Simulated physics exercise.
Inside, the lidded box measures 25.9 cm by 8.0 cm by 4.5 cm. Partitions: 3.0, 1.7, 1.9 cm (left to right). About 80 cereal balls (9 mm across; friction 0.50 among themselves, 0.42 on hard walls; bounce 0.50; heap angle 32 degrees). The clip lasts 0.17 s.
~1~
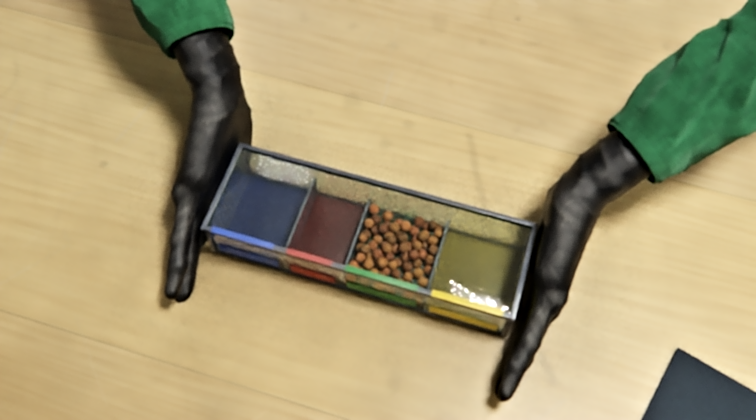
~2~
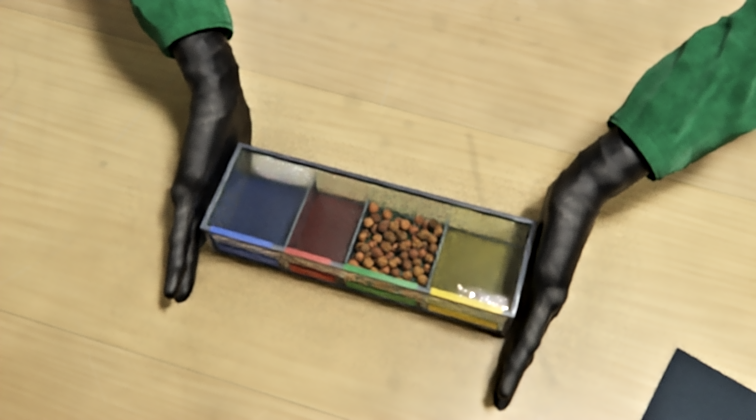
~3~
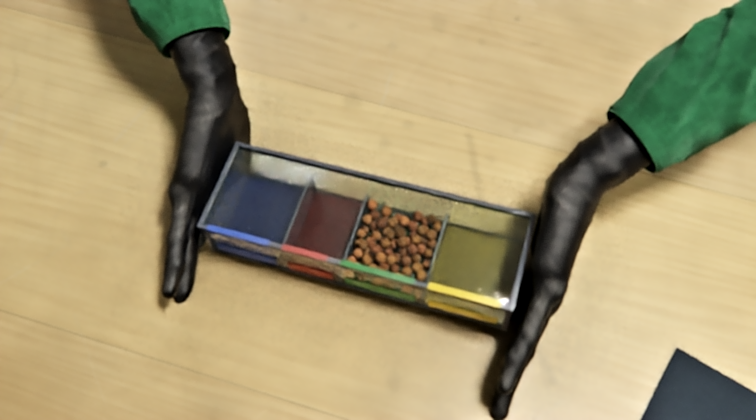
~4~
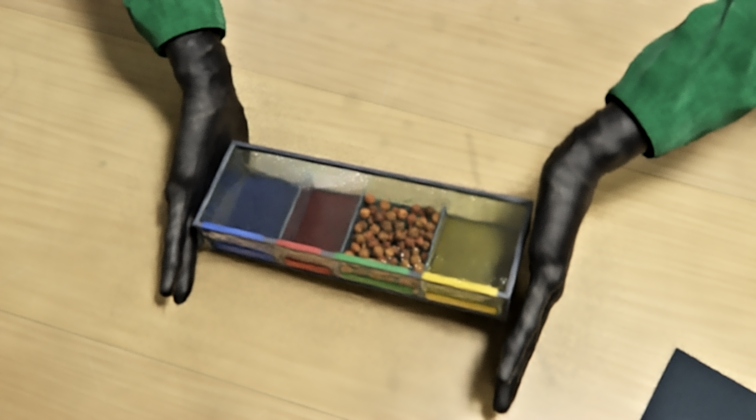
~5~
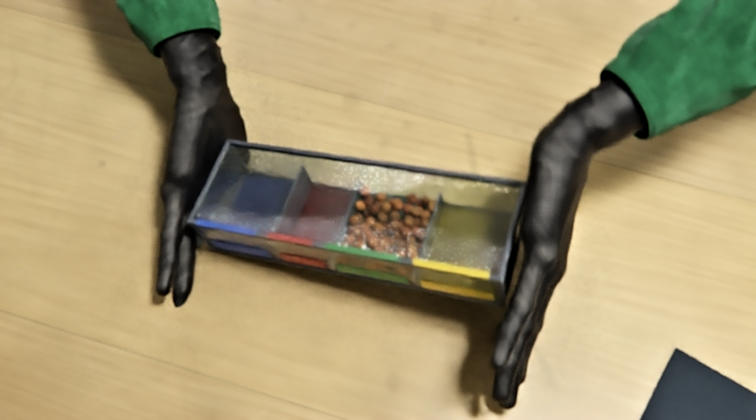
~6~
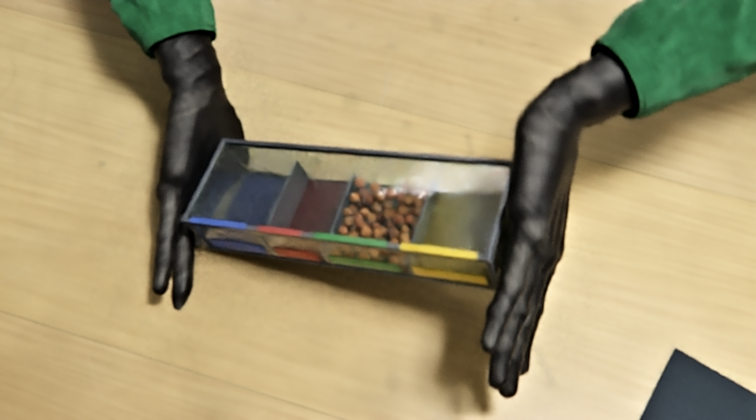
A pale wooden tabletop is seen from above at a slant, with the camera still. Two black-gloved hands in green sleeves hold a clear lidded box between them, its compartments blue, red, green and yellow from left to right, brown balls filling the green one, and a dark flat piece lies lower right. The hands slowly tilt the box, raising its right side and front edge, while the balls stay in their compartment.
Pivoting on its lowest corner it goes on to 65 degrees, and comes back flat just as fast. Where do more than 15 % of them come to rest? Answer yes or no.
Red compartment: Yes; blue compartment: No; green compartment: Yes; yellow compartment: No.
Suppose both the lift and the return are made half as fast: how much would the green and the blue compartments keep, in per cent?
Then: Green 90, blue 0.
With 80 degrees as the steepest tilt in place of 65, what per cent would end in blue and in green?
Blue 35, green 25.
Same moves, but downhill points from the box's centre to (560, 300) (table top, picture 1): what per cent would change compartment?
About 20 per cent.
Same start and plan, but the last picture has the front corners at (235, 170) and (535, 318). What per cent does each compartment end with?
Red 0; blue 0; green 70; yellow 30.
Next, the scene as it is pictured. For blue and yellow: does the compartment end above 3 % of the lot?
Blue yes, yellow no.
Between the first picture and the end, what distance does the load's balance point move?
About 4.0 cm.
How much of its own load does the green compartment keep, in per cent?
About 70 per cent.
Then, 0.39 s after the last picture, tilt 64 degrees; red 10 %, green 85 %.
Then, 0.64 s after the last picture, tilt 26 degrees; red 20 %, blue 10 %, green 70 %.
Then, 1.02 s after the last picture, tilt 0 degrees; red 20 %, blue 10 %, green 70 %.
In the end, red 20 %, blue 10 %, green 70 %, yellow 0 %.
